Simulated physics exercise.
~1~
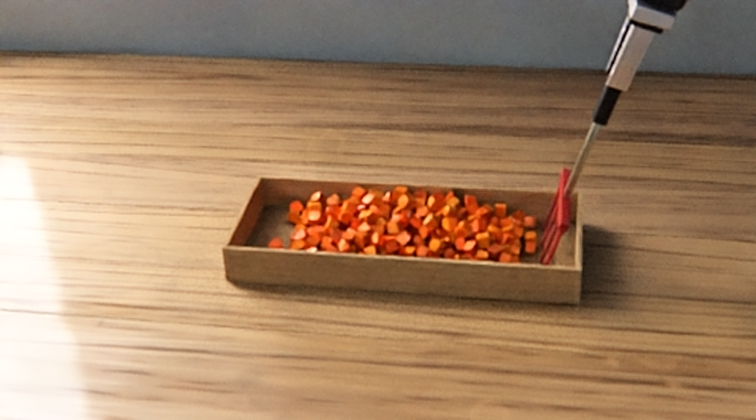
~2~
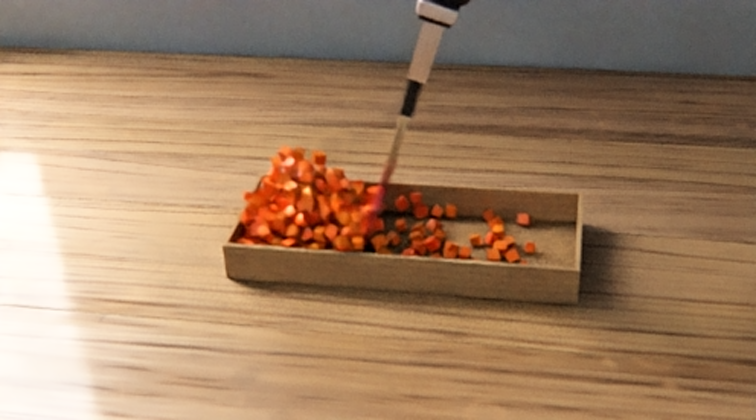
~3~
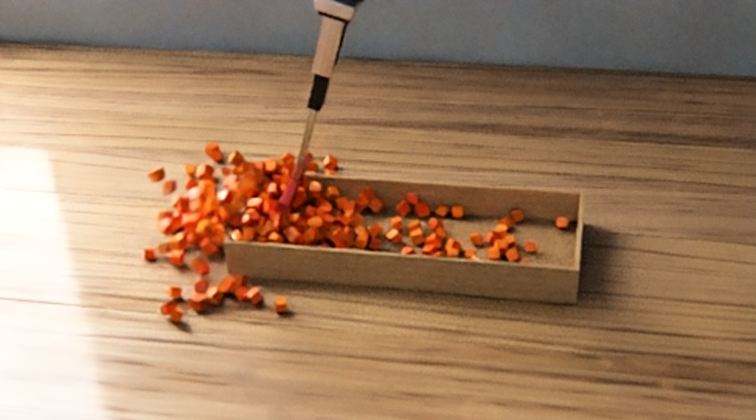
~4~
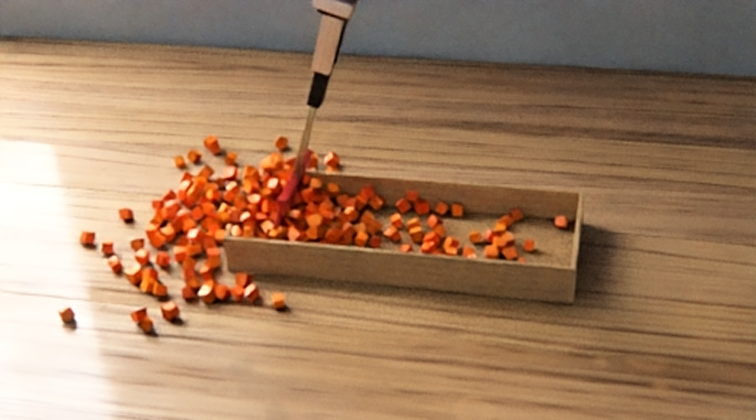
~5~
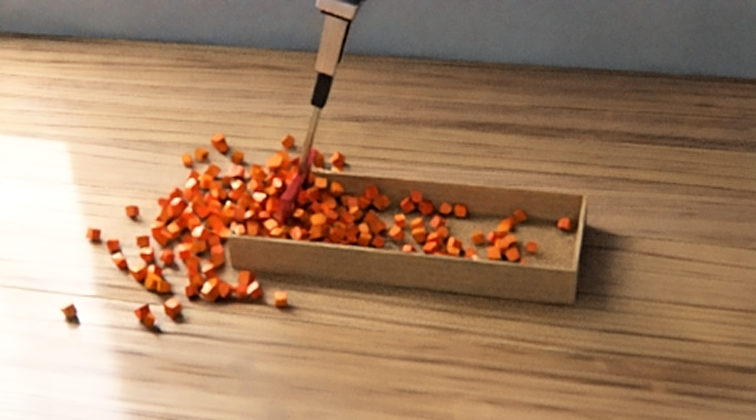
The footage shows a robot arm sweeping a red-tipped tool leftward through orange vegetable dice in a shallow wooden trough, heaping them at the left end until many spill over onto the table. The tool then stops, leaving dice scattered outside and many still in the trough.
